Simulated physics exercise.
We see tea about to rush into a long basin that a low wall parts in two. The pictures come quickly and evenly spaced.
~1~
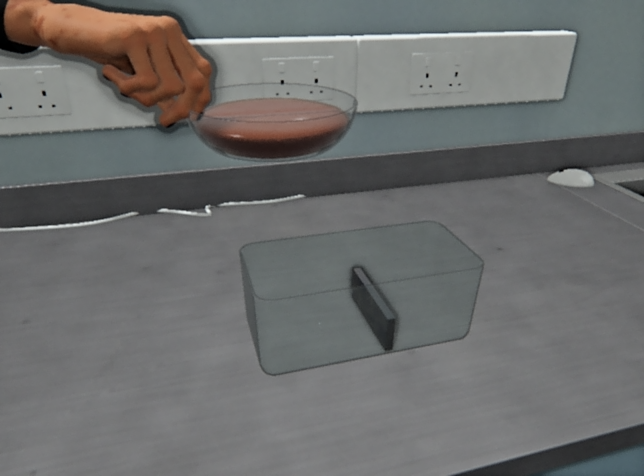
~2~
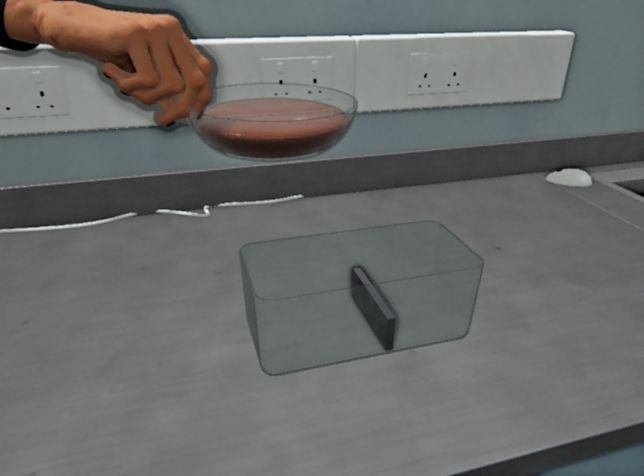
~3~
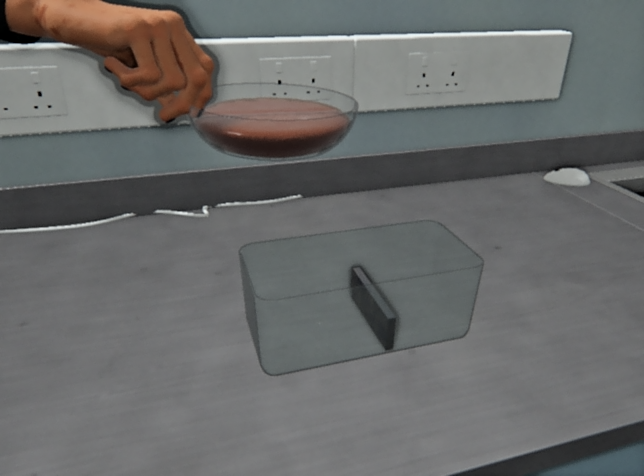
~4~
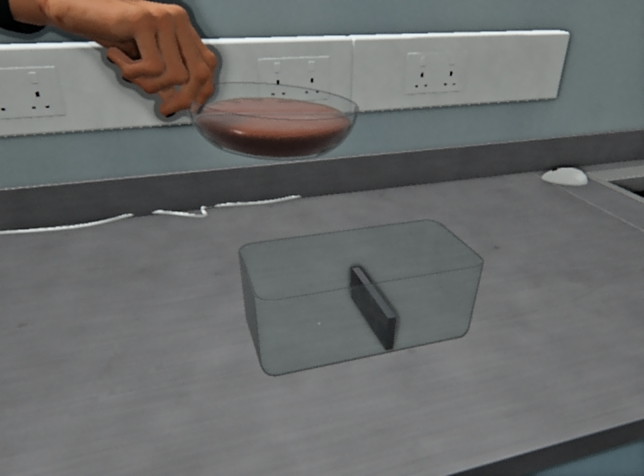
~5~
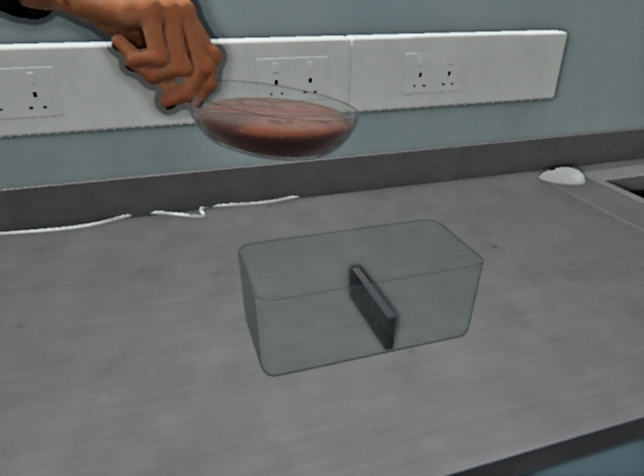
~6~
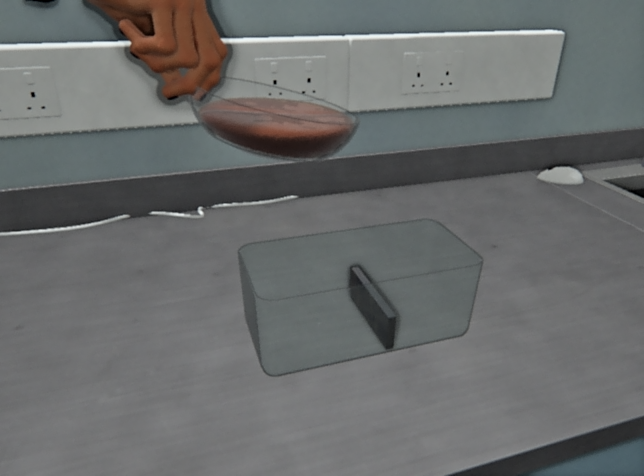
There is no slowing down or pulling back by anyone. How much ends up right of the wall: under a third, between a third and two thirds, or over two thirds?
Middling share.
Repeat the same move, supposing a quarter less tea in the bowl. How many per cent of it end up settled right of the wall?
Near 60 in a hundred.
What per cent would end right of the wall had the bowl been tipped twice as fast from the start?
It comes to some 50 per cent.
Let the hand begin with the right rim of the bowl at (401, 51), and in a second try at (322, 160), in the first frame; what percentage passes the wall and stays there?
Near 70 in a hundred first, near 10 in a hundred second.
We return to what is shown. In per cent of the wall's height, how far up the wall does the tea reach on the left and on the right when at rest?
Left side: Approx. 20 %; right side: Approx. 50 %.
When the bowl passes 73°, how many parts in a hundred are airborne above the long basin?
Estimated: 55 per cent or thereabouts.
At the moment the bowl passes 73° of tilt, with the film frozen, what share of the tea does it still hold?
It still holds close to 15 per cent at that lean.
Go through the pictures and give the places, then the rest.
Tilt 0°; pouring edge (351, 98); surface from (191, 119) to (345, 109); the long basin's rim runs from (247, 273) to (461, 242); the wall's top is at (373, 292), in the first frame.
Tilt 1°; pouring edge (352, 98); surface from (191, 118) to (345, 110), in the second frame.
Tilt 2°; pouring edge (352, 100); surface from (192, 116) to (344, 110), in the third frame.
Tilt 5°; pouring edge (352, 104); surface from (192, 115) to (345, 112), in the fourth frame.
Tilt 9°; pouring edge (352, 109); surface from (194, 113) to (347, 113), in the fifth frame.
Tilt 14°; pouring edge (353, 116); surface from (196, 111) to (348, 114), in the sixth frame.
A moment on, the bowl is tipped part way and 16 per cent is still to pour, 2 is left of the wall and 27 right of it.
Next, the bowl is tipped right over and 0 per cent is still to pour, 33 is left of the wall and 60 right of it.
Then the bowl is tipped right over and 0 per cent is still to pour, 37 is left of the wall and 60 right of it.
Later the bowl is tipped right over and 0 per cent is still to pour, 36 is left of the wall and 60 right of it.
At rest 36 per cent lies left of the wall, 60 right of it and 4 outside.
